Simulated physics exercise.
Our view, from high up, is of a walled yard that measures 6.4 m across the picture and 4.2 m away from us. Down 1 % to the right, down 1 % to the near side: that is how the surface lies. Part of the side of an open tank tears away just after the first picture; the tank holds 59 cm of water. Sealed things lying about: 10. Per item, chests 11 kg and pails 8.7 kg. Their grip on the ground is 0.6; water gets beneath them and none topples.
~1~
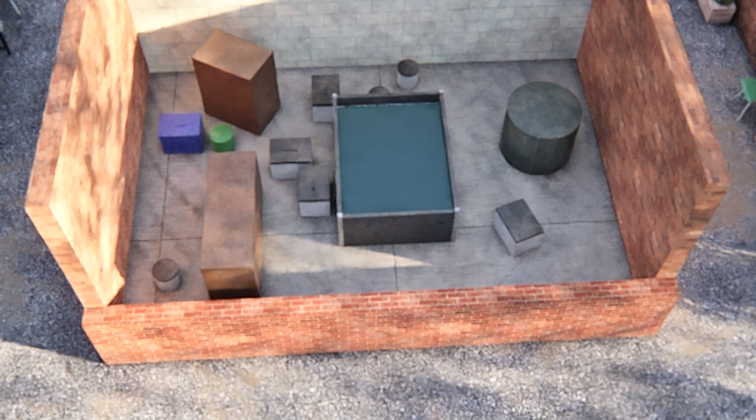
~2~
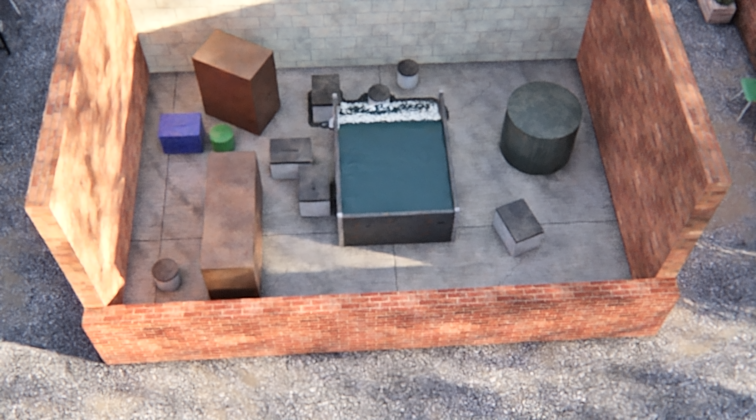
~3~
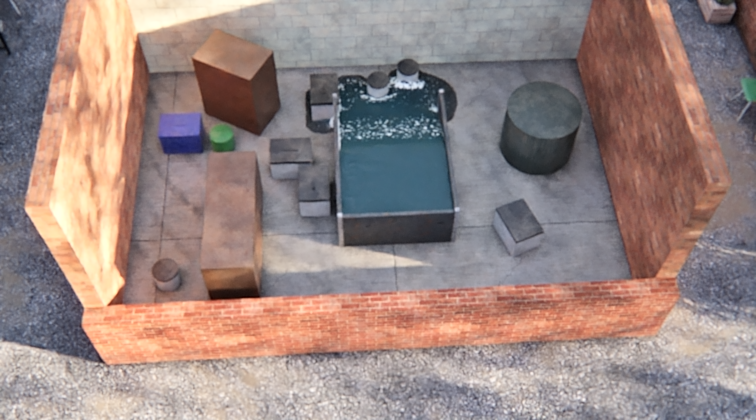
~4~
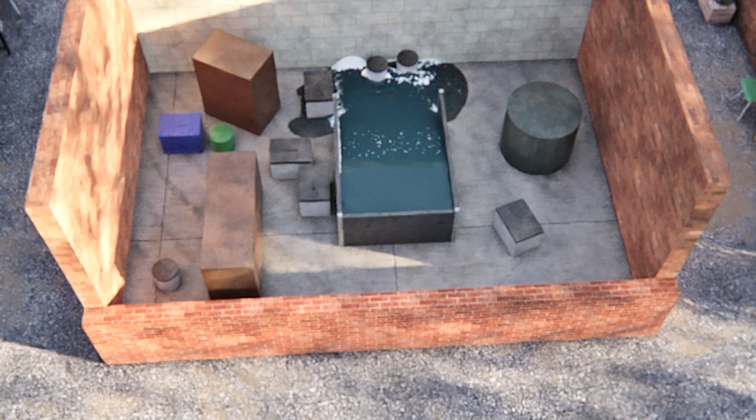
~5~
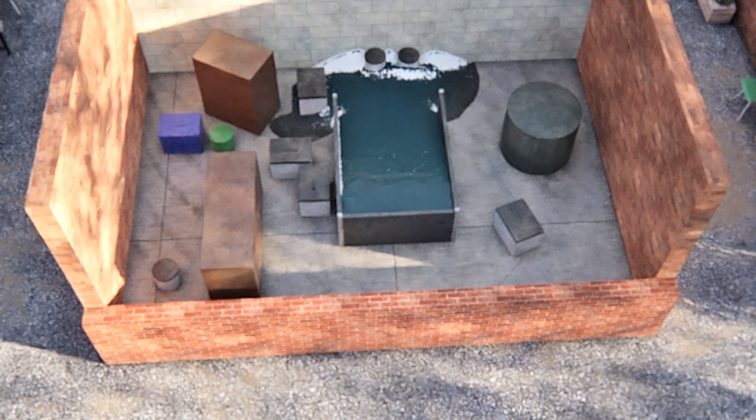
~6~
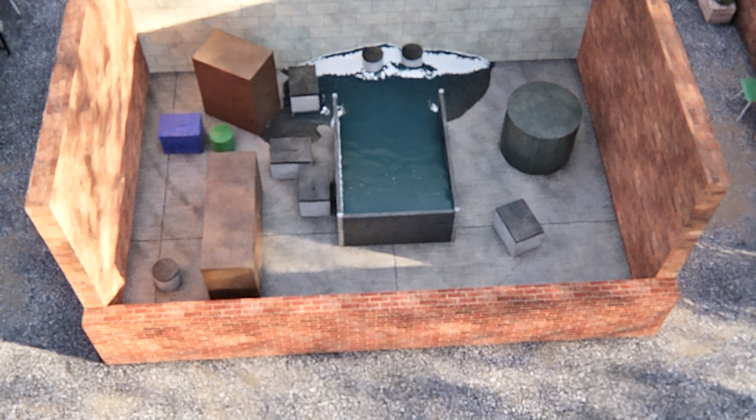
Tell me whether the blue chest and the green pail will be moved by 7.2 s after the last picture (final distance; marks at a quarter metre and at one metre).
In short, blue chest gets moved a long way; green pail keeps to its starting spot.
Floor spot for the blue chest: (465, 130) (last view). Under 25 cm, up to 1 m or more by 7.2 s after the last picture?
What happens is that it covers a big distance.
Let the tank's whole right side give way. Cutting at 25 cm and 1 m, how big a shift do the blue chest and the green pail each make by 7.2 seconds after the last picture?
The blue chest hardly moves, the green pail hardly moves.
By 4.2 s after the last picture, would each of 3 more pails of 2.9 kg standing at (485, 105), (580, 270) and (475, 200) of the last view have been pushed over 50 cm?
Result, in listed order: Exceeded / exceeded / not exceeded.
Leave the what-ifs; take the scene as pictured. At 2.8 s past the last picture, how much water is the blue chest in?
Close to 6 centimetres.
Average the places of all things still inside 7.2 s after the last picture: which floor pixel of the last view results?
About (315, 219).
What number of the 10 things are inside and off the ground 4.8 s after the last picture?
Total: 4.
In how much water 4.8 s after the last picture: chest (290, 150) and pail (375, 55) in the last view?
Close to 9 and 7 centimetres.
Then, 0.9 s after the last picture the blue chest is near (179, 124), 0.0 m from its start, aground; the green pail is near (221, 133), 0.0 m from its start, aground; 2 afloat.
Then, 2.8 s after the last picture the blue chest is near (193, 150), 0.5 m from its start, aground; the green pail is near (221, 133), 0.0 m from its start, aground; 2 afloat.
Then, 4.8 s after the last picture the blue chest is near (177, 235), 1.8 m from its start, afloat; the green pail is near (222, 133), 0.0 m from its start, aground; 4 afloat.
Then, 7.2 s after the last picture the blue chest is near (161, 238), 1.8 m from its start, afloat; the green pail is near (222, 133), 0.0 m from its start, aground; 6 afloat.
